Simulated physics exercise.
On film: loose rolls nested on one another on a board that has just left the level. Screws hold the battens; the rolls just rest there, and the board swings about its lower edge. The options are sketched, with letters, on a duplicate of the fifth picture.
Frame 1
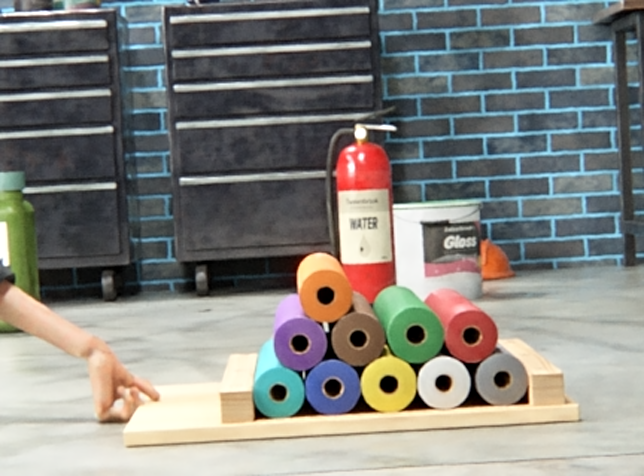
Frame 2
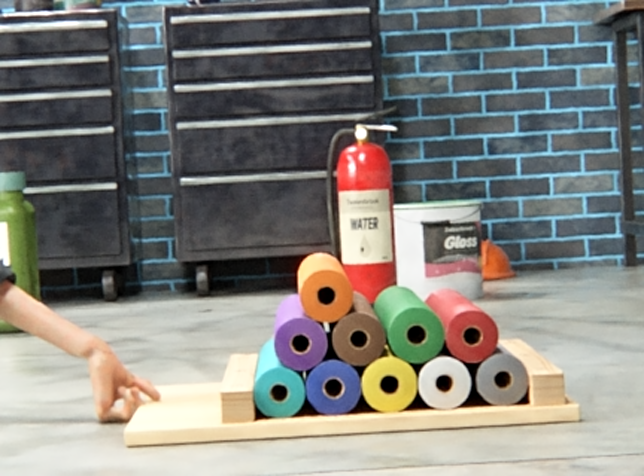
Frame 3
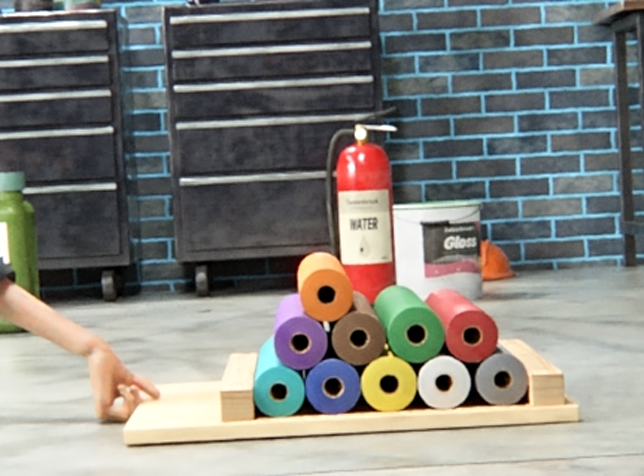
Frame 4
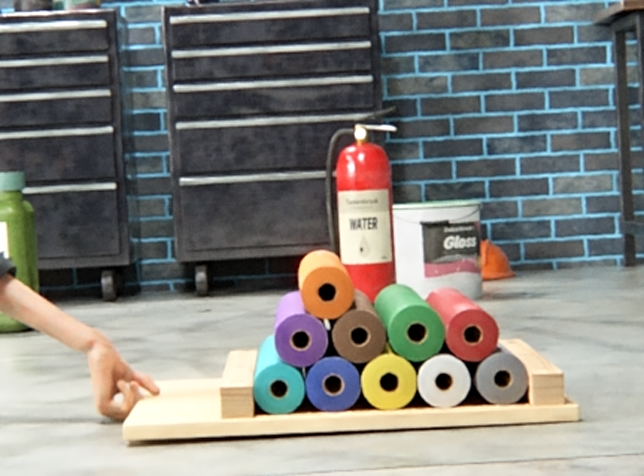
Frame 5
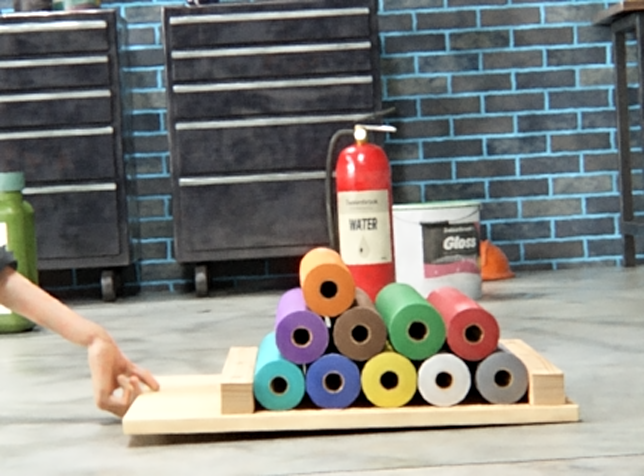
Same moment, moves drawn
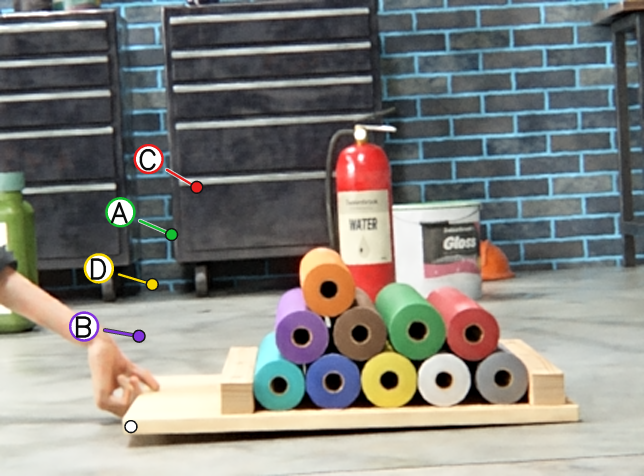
On a workshop floor, a hand slightly lifts the left end of a board holding stacked colourful rolls.
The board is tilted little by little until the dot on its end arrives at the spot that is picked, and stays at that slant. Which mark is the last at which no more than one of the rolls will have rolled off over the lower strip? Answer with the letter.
At most to D.
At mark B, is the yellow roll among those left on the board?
Yes.
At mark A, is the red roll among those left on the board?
No.
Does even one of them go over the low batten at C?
At C: Yes.
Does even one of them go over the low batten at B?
No.
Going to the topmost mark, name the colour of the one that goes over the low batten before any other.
First is the red one.
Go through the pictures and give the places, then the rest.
Purple roll (300, 344); brown roll (358, 339); red roll (471, 336), in the first picture.
Red roll (472, 336); orange roll (326, 296), in the second picture.
Board (346, 386); blue roll (333, 387), in the third picture.
Board (346, 384); turquoise roll (279, 389); blue roll (333, 384); white roll (444, 382), in the fourth picture.
Board (346, 382); turquoise roll (279, 385); blue roll (334, 382), in the fifth picture.
On the marked copy, A at (172, 234); B at (139, 336); C at (197, 188); D at (153, 284); the white dot at (131, 426).
Taking D. A third of the way, board at 14°.
Two thirds of the way, board at 20°.
When it is over, board at 20°, none over the low batten.
As for the rest, A two over the low batten (green, red); B none over the low batten; C five over the low batten.
